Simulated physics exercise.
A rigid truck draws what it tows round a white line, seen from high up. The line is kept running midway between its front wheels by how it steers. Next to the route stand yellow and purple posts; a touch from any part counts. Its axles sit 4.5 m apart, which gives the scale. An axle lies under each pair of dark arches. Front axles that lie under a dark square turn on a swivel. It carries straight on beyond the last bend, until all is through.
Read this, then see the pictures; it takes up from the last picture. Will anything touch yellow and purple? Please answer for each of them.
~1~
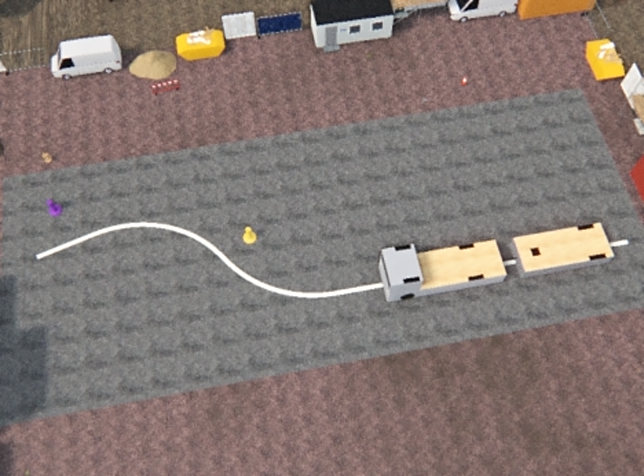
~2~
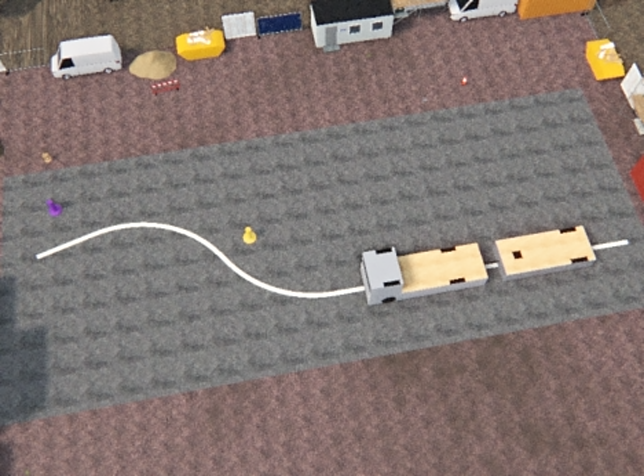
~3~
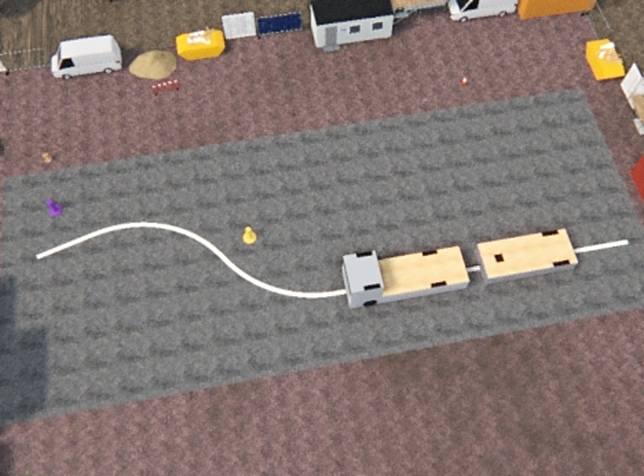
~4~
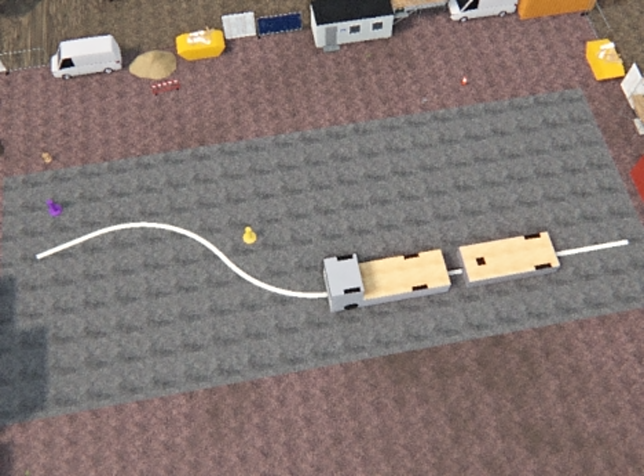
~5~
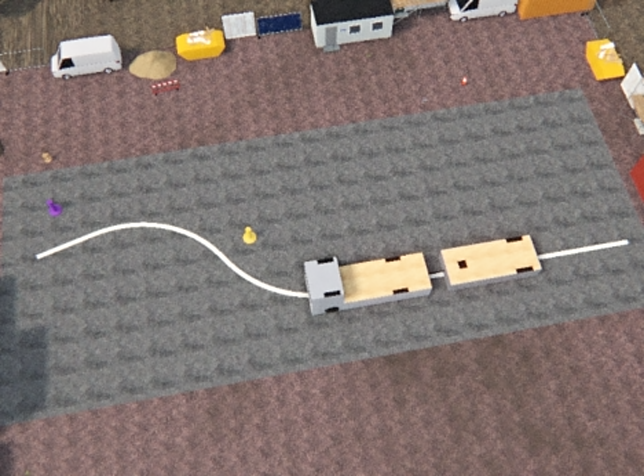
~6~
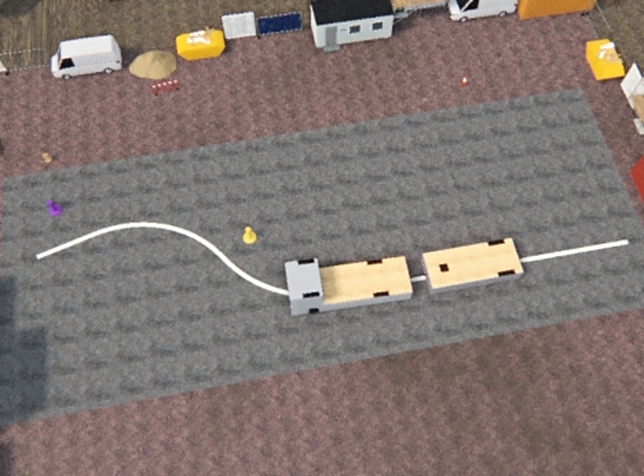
Yellow takes a hit. Purple is missed.
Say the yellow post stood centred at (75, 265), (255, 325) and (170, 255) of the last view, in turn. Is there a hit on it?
In the first spot it is contacted, in the second left alone, and in the third contacted.
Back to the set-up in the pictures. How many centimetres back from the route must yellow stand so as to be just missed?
For yellow, it's 30.
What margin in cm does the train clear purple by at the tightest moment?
Result - purple at 80.
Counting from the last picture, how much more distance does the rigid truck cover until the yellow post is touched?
After some 11.0 m.
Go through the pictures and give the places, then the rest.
The first frame shows nose (387, 277); last axle (592, 242); still straight; yellow (249, 235), purple (54, 208); 1 trailer.
The second frame shows nose (368, 280); last axle (574, 245); still straight.
The third frame shows nose (349, 284); last axle (556, 248); still straight.
The fourth frame shows nose (330, 287); last axle (538, 251); still straight.
The fifth frame shows nose (311, 290); last axle (520, 254); still straight.
The sixth frame shows nose (291, 290); last axle (501, 258); turned 2°; yellow (249, 235), purple (54, 208).
After another 8.7 m, the last axle is at (378, 277) of the last picture, 10 cm off the line.
After another 11.0 m, the last axle is at (345, 277) of the last picture, 55 cm off the line; the rigid truck has hit yellow.
After another 17.4 m, the last axle is at (257, 254) of the last picture, 135 cm off the line; purple has been passed with 85 cm to spare.
After another 34.8 m, the last axle is at (3, 266) of the last picture, 40 cm off the line; 1 of 2 struck in all.
